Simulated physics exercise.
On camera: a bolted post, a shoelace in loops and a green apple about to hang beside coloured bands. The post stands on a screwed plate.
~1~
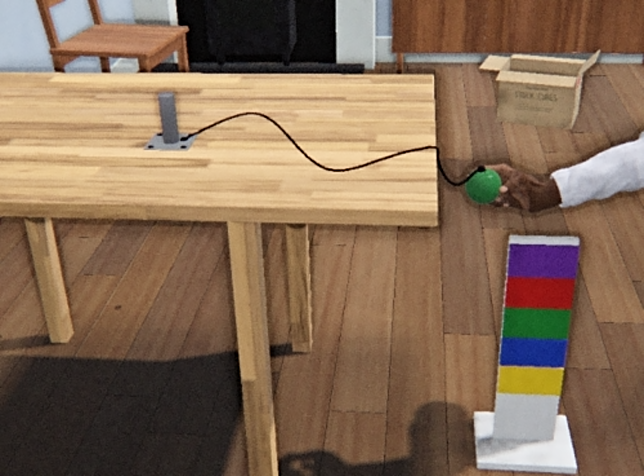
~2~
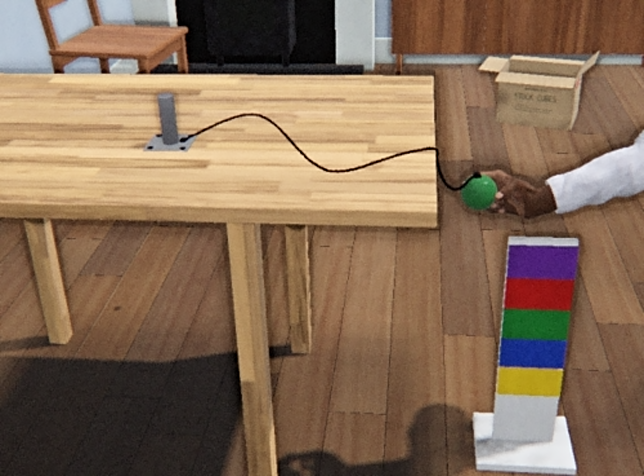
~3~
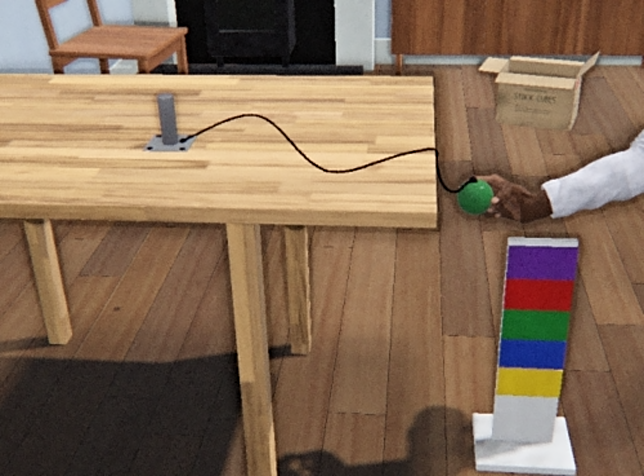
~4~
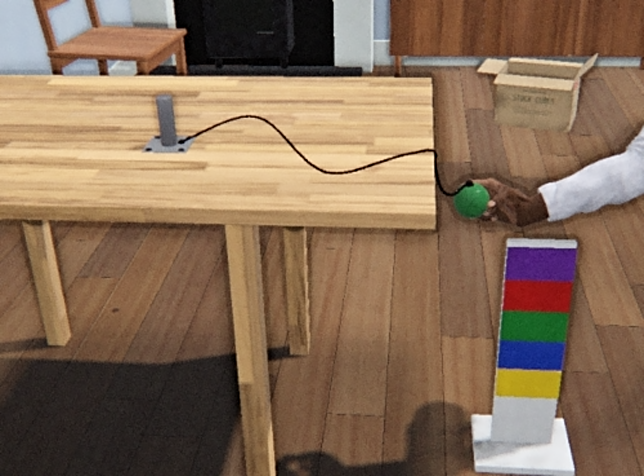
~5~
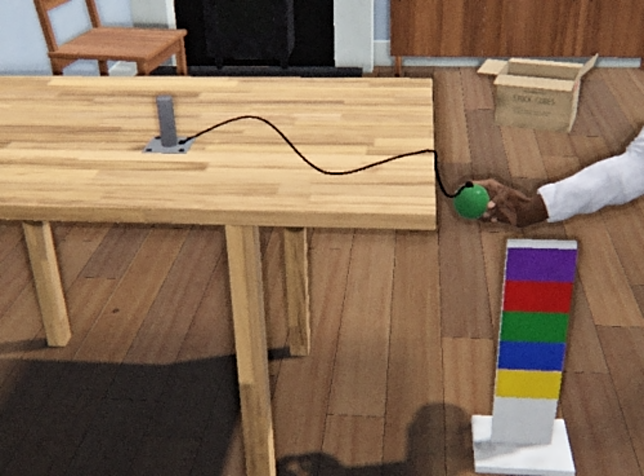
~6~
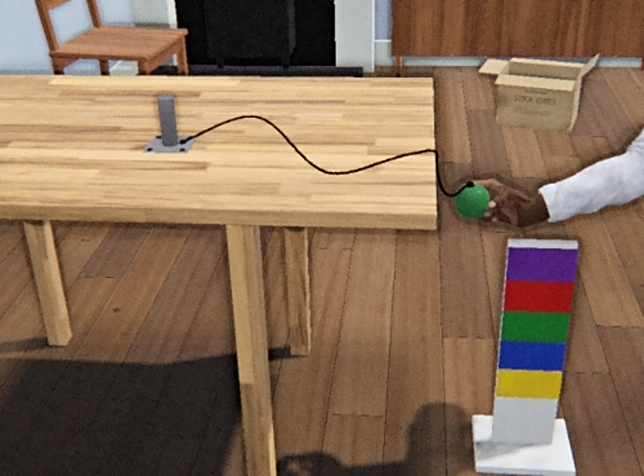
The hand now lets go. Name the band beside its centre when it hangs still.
Its centre hangs level with the blue band.
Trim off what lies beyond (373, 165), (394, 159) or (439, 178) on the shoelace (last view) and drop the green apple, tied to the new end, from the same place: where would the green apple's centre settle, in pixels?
Try by try, around (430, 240), (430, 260) and (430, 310).
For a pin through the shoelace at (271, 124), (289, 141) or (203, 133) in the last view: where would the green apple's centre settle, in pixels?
The places are (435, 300), (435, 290) and (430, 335).
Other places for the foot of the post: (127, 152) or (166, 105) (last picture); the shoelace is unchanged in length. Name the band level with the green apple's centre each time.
One after the other, green; green.
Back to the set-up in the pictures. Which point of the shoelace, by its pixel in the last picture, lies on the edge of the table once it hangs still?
That spot is around (312, 164).
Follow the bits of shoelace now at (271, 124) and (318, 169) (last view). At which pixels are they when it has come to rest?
Near (318, 141) and (435, 156).
Early on, apple near (397, 342); level with blue.
Midway, apple near (443, 343); level with blue.
Finally, apple near (423, 346); level with blue. Its middle rests at the blue band.
